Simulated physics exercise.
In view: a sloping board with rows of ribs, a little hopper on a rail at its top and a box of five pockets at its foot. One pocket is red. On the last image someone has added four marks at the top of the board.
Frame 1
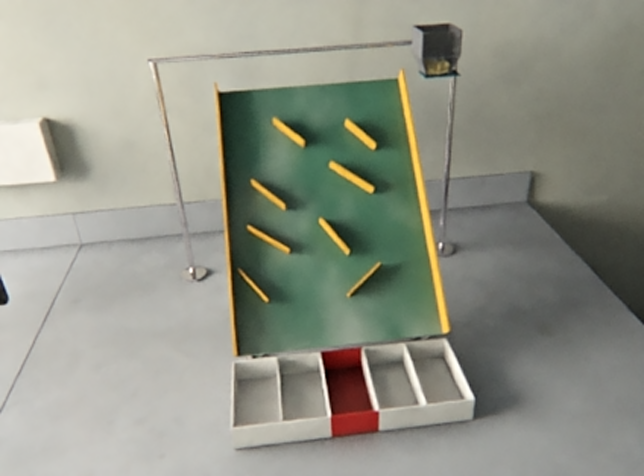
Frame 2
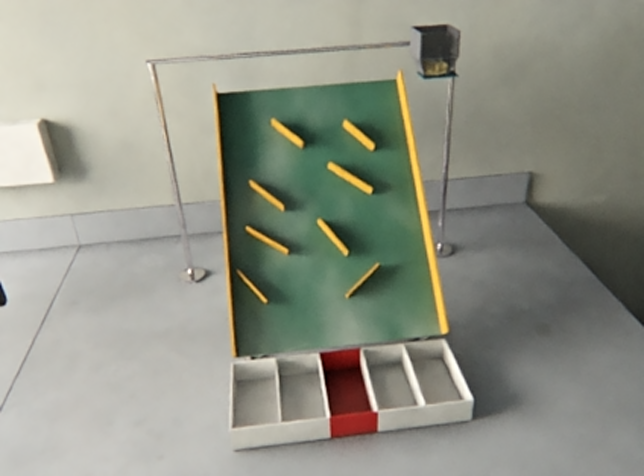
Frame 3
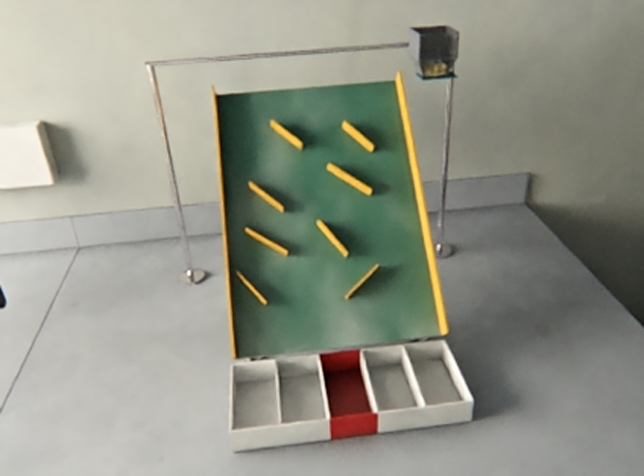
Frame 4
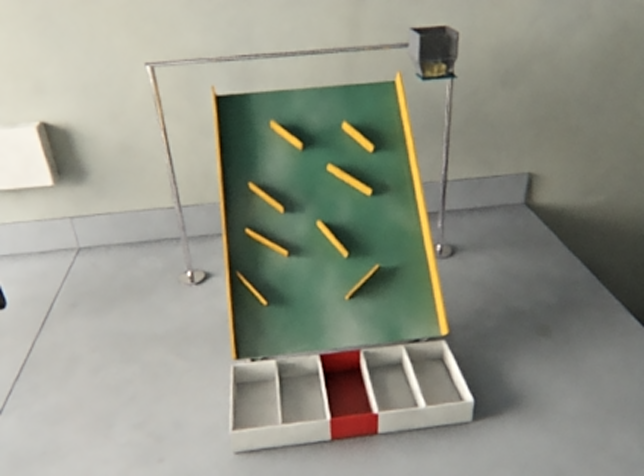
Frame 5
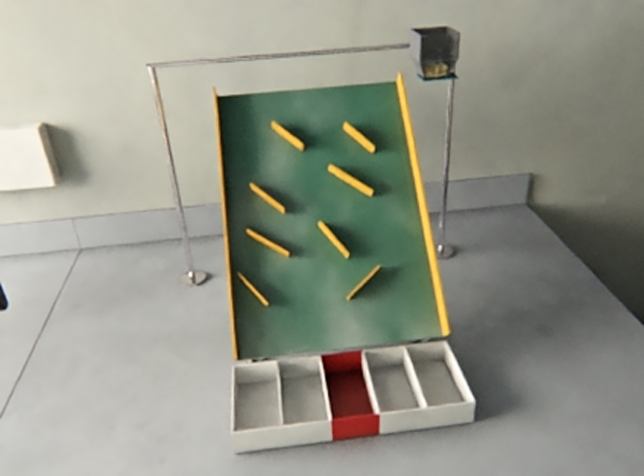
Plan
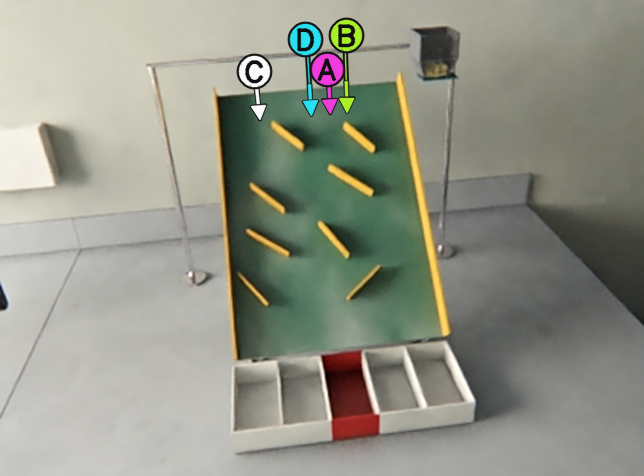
Green sloping board with yellow ribs standing above a white box with one red pocket, a small hopper at upper right, nothing moving noticeably.
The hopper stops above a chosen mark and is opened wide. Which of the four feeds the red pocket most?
Mark C does it best.
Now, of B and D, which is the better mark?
That is mark D.
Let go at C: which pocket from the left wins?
It is the third one.
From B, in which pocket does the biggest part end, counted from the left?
The fifth.
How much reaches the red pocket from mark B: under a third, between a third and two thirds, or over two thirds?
Mark B gives under a third.
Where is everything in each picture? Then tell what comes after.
In the first frame, hopper at (434, 68), soya beans, door shut.
In the second frame, ribs (272, 119) to (303, 142), (345, 119) to (374, 145), (250, 180) to (283, 206).
In the third frame, ribs (328, 163) to (372, 190), (246, 229) to (287, 252), (319, 220) to (347, 253).
In the fourth frame, ribs (237, 272) to (266, 304), (348, 296) to (379, 265).
In the fifth frame, red pocket at (356, 426), number 3 of 5 from the left.
On the marked copy, mark A meets the board at (330, 108); mark B meets the board at (347, 107); mark C meets the board at (259, 114); mark D meets the board at (311, 110).
Choosing A, a small part in the red pocket, most in other pockets, a stray few outside the box.
Choosing B, a small part in the red pocket, nearly all in other pockets.
Choosing C, about two thirds in the red pocket, about a quarter in other pockets.
Choosing D, about a quarter in the red pocket, about two thirds in other pockets.
